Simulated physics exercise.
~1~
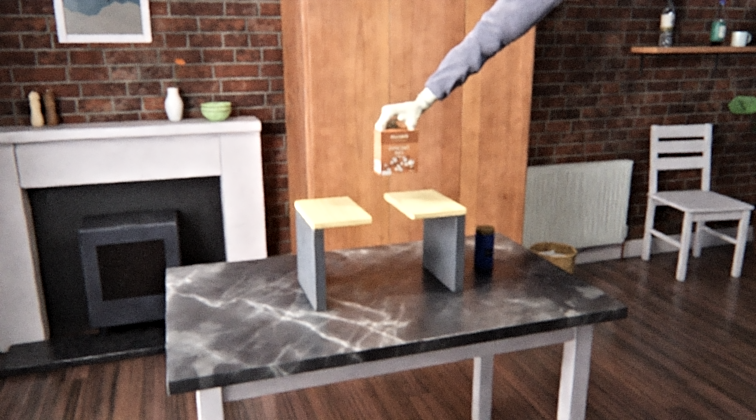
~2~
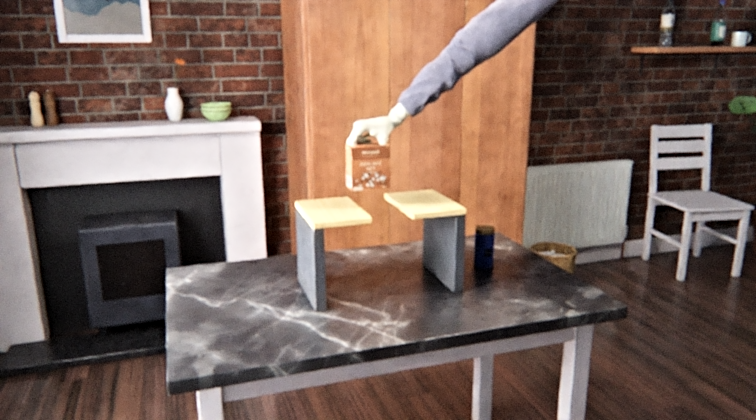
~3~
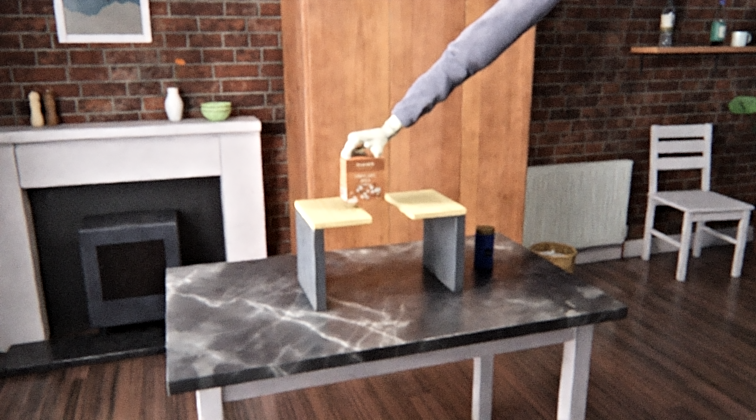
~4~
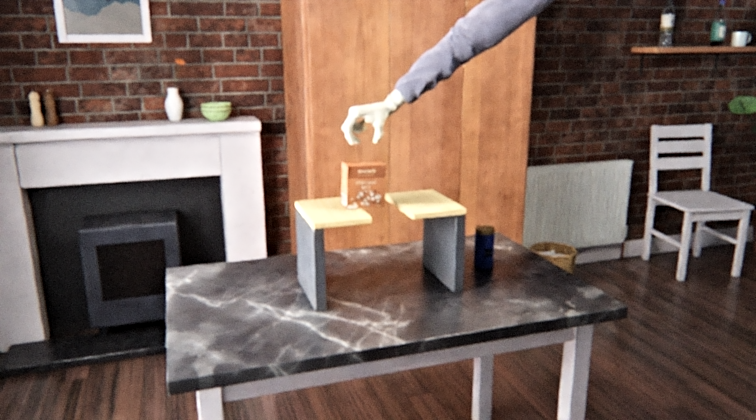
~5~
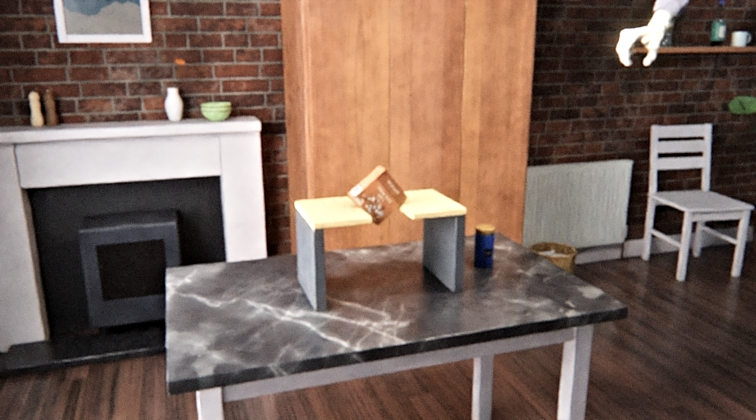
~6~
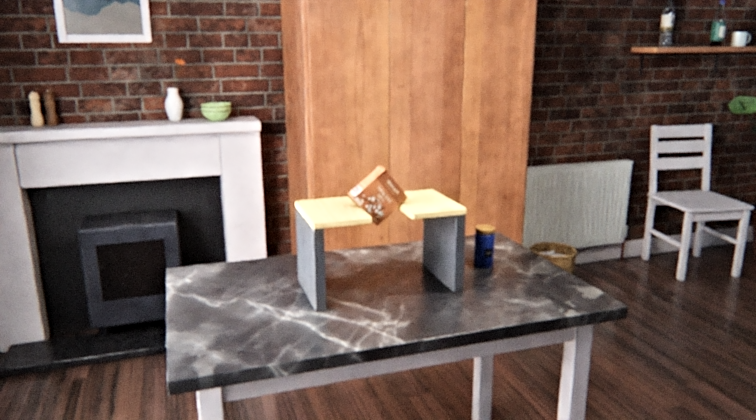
A gloved hand lowers an orange packet and releases it, and it tips, lodging in the gap.
